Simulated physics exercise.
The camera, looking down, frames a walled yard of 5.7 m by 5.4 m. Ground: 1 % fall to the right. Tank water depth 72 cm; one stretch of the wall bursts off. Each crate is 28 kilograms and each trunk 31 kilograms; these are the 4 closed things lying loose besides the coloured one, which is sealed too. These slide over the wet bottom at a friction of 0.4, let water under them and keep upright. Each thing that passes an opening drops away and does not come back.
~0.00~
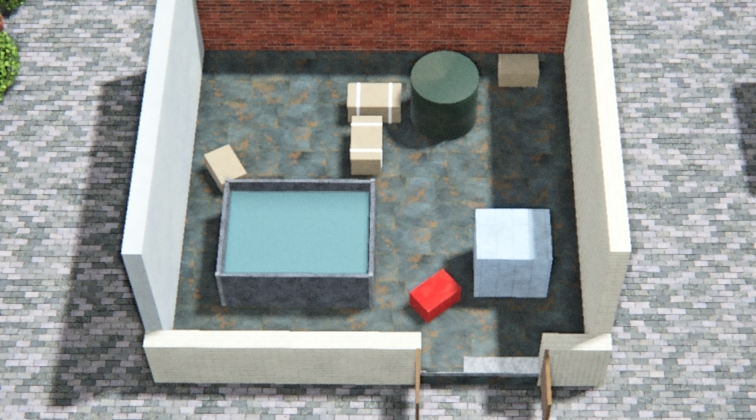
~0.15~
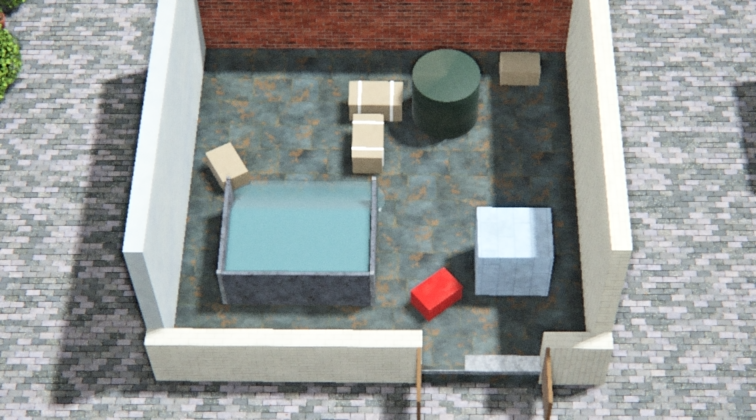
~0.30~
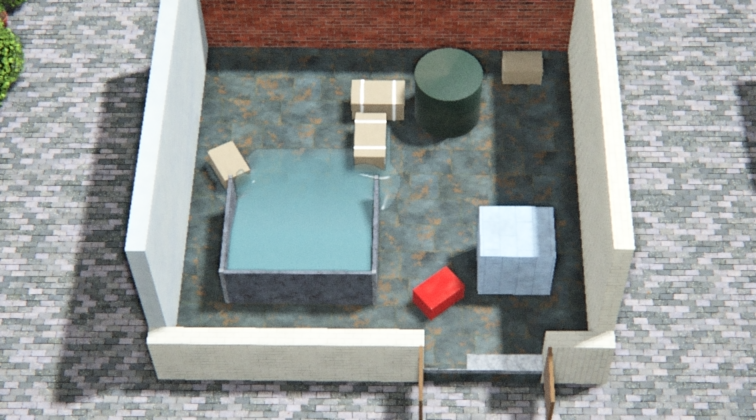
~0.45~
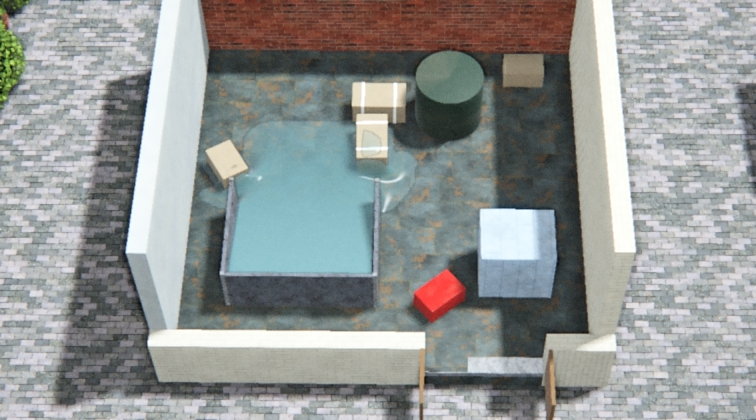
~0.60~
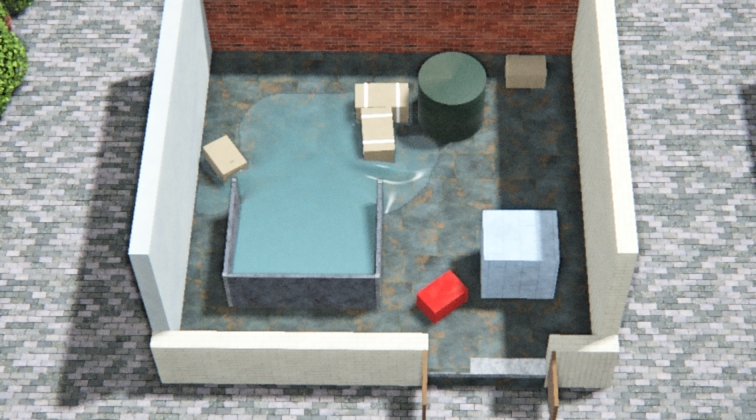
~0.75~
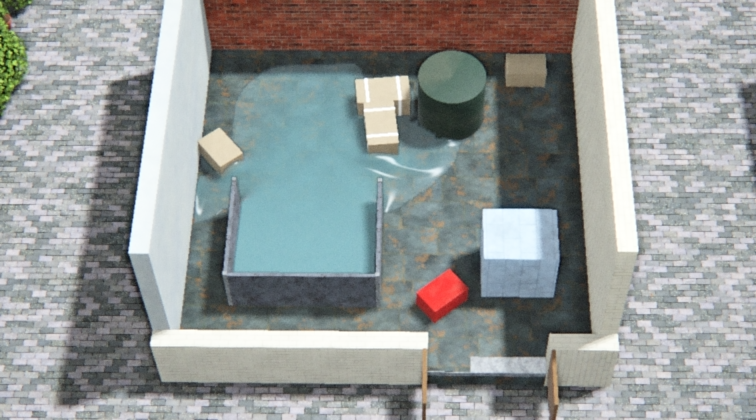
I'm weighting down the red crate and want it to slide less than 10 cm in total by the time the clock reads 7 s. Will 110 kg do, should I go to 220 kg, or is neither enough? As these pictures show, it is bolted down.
110 kg will do.
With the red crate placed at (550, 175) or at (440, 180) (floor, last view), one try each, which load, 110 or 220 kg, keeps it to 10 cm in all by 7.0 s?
First spot: Light mass works; second spot: Light mass works.
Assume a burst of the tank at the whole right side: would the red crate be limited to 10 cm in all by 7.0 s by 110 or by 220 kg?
In that case, it takes the heavy one.
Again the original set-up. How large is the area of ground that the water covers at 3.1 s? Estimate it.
Somewhere around 21 m2, roughly.
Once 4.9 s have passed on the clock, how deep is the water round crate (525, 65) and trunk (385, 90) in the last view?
Some 10 cm at the first, some 14 cm at the second.
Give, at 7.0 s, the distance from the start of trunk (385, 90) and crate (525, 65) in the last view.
250 cm, 300 cm.
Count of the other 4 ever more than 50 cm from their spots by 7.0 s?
The total is 4.
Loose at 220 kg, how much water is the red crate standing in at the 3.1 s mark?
About 0 cm.
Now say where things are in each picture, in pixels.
The first frame shows the red crate at (435, 290), on the bottom; water covers 2.9 m2; 0 of 5 have shifted.
The second frame shows the red crate at (436, 289), on the bottom; water covers 4.0 m2; 0 of 5 have shifted.
The third frame shows the red crate at (439, 288) rests on the ground; water covers 5.3 m2; 0 of 5 have shifted.
The fourth frame shows the red crate at (440, 290) rests on the ground; 6.8 m2 under water; 1 of 5 have shifted.
The fifth frame shows the red crate at (442, 291), on the bottom; 8.5 m2 under water; 2 of 5 have shifted.
The sixth frame shows the red crate at (442, 290) rests on the ground; 10.1 m2 under water; 3 of 5 have shifted.
After 1.4 s the red crate would be 0 cm from its start with 110 kg and 0 cm from its start with 220 kg; 0 cm of water round it then.
After 3.1 s the red crate would be 0 cm from its start with 110 kg and 0 cm from its start with 220 kg; 0 cm of water round it then.
After 4.9 s the red crate would be 0 cm from its start with 110 kg and 0 cm from its start with 220 kg; 0 cm of water round it then.
After 7.0 s the red crate would be 0 cm from its start with 110 kg and 0 cm from its start with 220 kg; 6 cm of water round it then.
